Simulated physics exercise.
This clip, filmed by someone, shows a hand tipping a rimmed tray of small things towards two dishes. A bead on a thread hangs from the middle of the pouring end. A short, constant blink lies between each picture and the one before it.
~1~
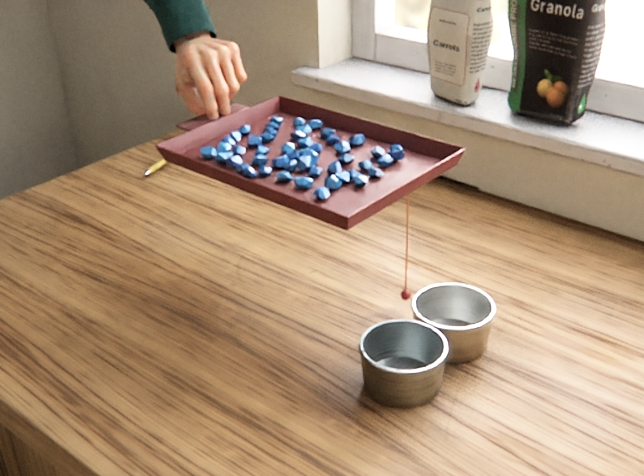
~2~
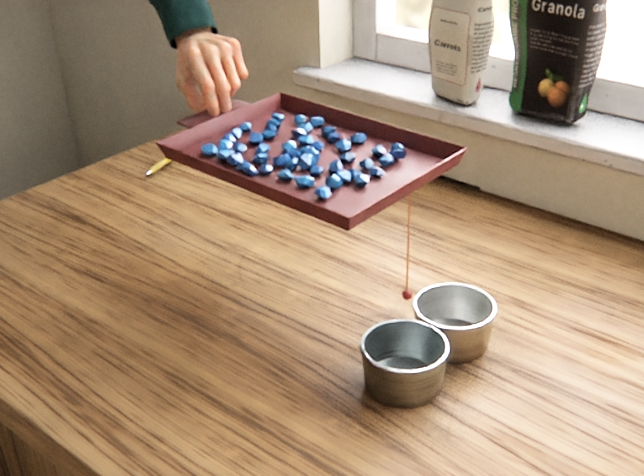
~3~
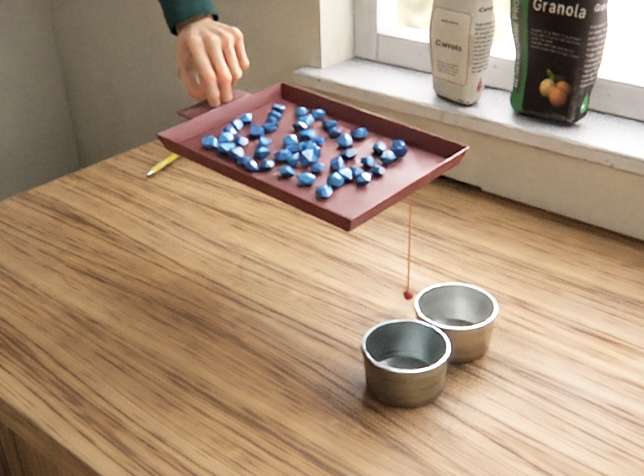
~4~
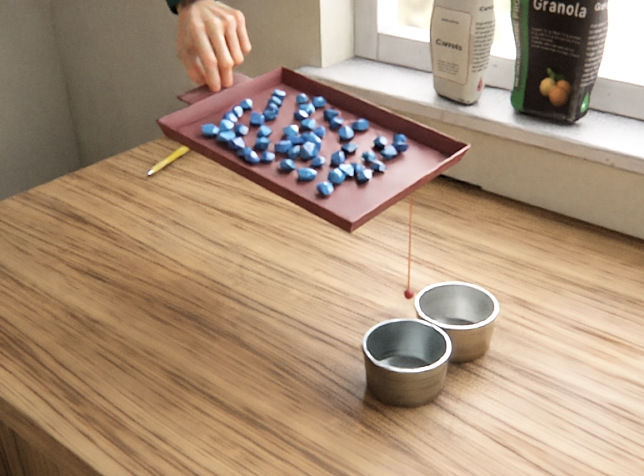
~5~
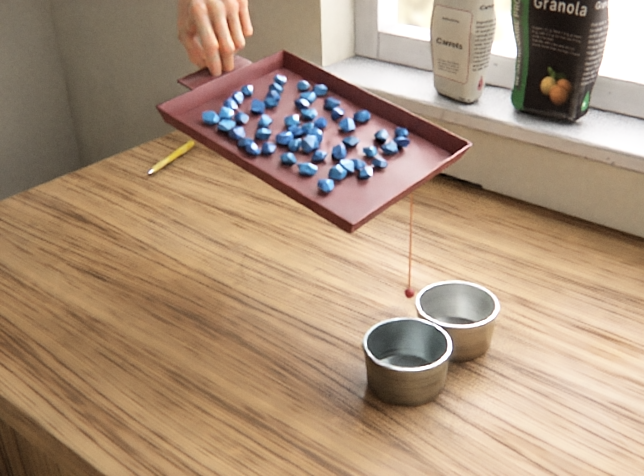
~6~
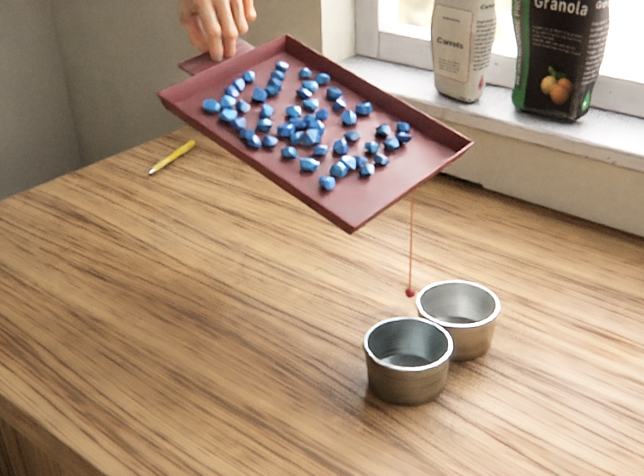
A hand raised the back of a dark red tray of blue stones, tilting it more and more toward two metal dishes, while the stones stayed on it and a bead hung from the front edge.
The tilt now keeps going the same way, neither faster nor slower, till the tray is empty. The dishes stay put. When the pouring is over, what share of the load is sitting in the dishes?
Dishes get most.
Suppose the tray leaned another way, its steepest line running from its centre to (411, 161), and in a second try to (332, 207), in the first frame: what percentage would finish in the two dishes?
The first gives 20 %, the second 30 %.
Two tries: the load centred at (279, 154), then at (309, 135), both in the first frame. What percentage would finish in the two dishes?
Try 1: 50 %; try 2: 60 %.
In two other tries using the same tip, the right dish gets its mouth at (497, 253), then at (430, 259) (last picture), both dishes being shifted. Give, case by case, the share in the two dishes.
About 0 per cent, then about 0 per cent.
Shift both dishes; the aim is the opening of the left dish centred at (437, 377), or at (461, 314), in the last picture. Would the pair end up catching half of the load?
With the first shift the pair saves less than a half; with the second, less than a half.
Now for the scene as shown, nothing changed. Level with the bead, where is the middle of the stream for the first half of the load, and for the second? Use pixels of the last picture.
Around (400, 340), followed by around (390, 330).
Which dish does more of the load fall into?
Observation: The greater share ends in the dish at the left.
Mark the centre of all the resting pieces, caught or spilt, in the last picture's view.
Roughly at pixel (402, 381).
Just after the last frame, tray tipped steeply; the larger part on the tray; just a few in the left dish; about a tenth in the air.
A moment on, tray tipped past a quarter turn; roughly half in the left dish; about a tenth in the right dish; roughly a third outside both; about a tenth in the air.
Further on, tray tipped past a quarter turn; roughly half in the left dish; about a tenth in the right dish; roughly a third outside both.
When it is over, tray tipped past a quarter turn; roughly half in the left dish; about a tenth in the right dish; roughly a third outside both.
